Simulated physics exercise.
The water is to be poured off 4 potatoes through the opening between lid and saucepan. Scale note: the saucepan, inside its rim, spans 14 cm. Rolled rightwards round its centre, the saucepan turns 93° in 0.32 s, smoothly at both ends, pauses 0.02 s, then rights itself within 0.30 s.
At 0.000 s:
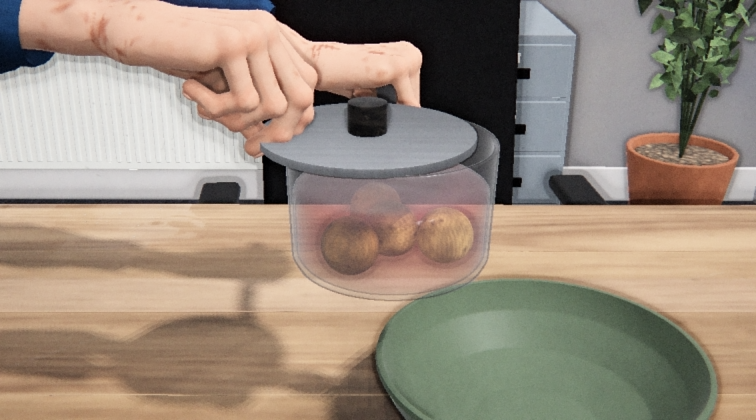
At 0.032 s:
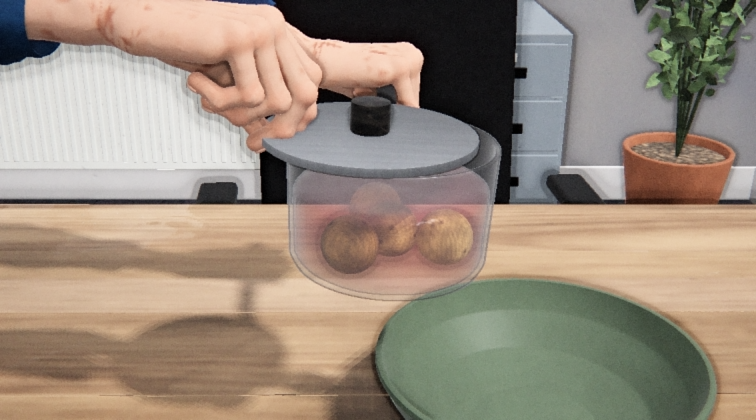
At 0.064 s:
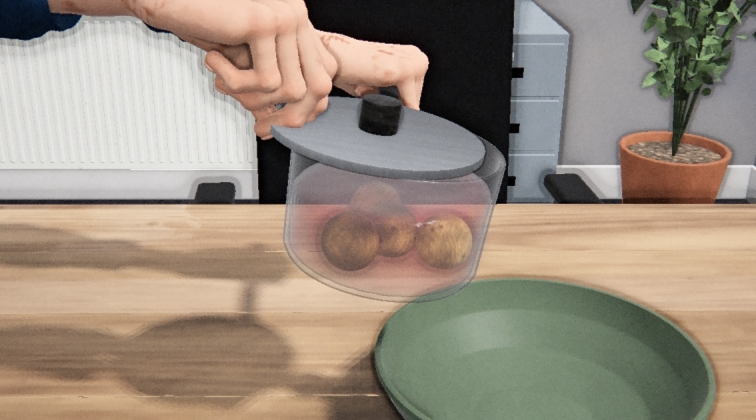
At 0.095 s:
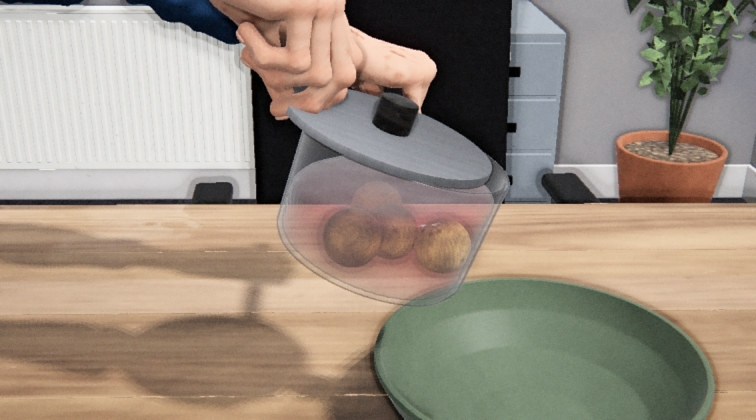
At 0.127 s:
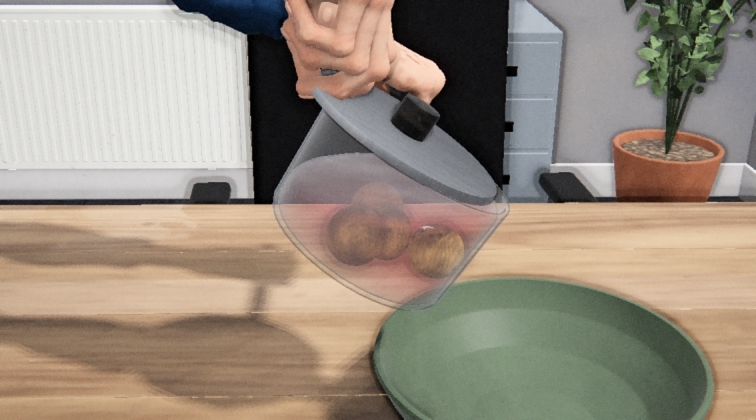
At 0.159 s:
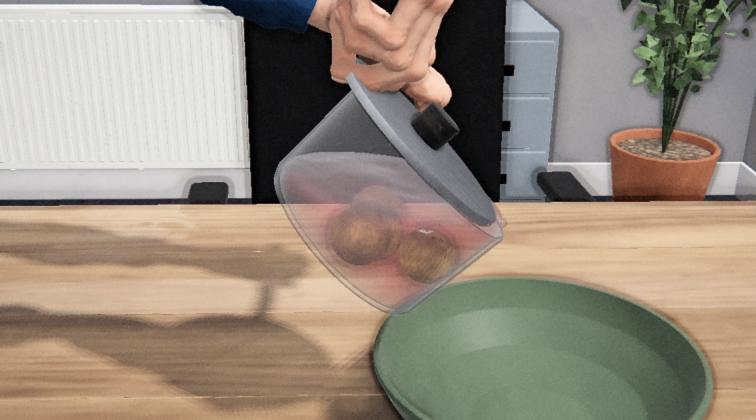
Two hands tilt a lidded, see-through saucepan of potatoes rightwards beside a green bowl.
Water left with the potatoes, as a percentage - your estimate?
Around 54 percent.
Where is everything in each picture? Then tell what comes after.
In the first picture, it leans 0°; its right rim is at (496, 144); the water meets the walls at (292, 185) and (490, 185); the lid's edge is at (474, 135), 12 mm short of the rim.
In the second picture, it leans 2°; its right rim is at (497, 148); the water meets the walls at (292, 184) and (490, 186).
In the third picture, it leans 9°; its right rim is at (501, 160); the water meets the walls at (293, 183) and (492, 188).
In the fourth picture, it leans 19°; its right rim is at (505, 179); the water meets the walls at (291, 182) and (494, 191).
In the fifth picture, it leans 32°; its right rim is at (505, 203); the water meets the walls at (287, 177) and (500, 200).
In the sixth picture, it leans 46°; its right rim is at (498, 229); the water meets the walls at (281, 168) and (485, 202); 1 per cent is over the edge; the lid's edge is at (490, 209), 12 mm short of the rim.
Then, 0.28 s in, the tilt is 89° and 82 per cent of the water is still in the saucepan.
Then, 0.36 s in, the tilt is 92° and 68 per cent of the water is still in the saucepan.
Then, 0.45 s in, the tilt is 64° and 57 per cent of the water is still in the saucepan.
Then, 0.55 s in, the tilt is 19° and 54 per cent of the water is still in the saucepan.
Finally, 54 per cent of the water is still in the saucepan.
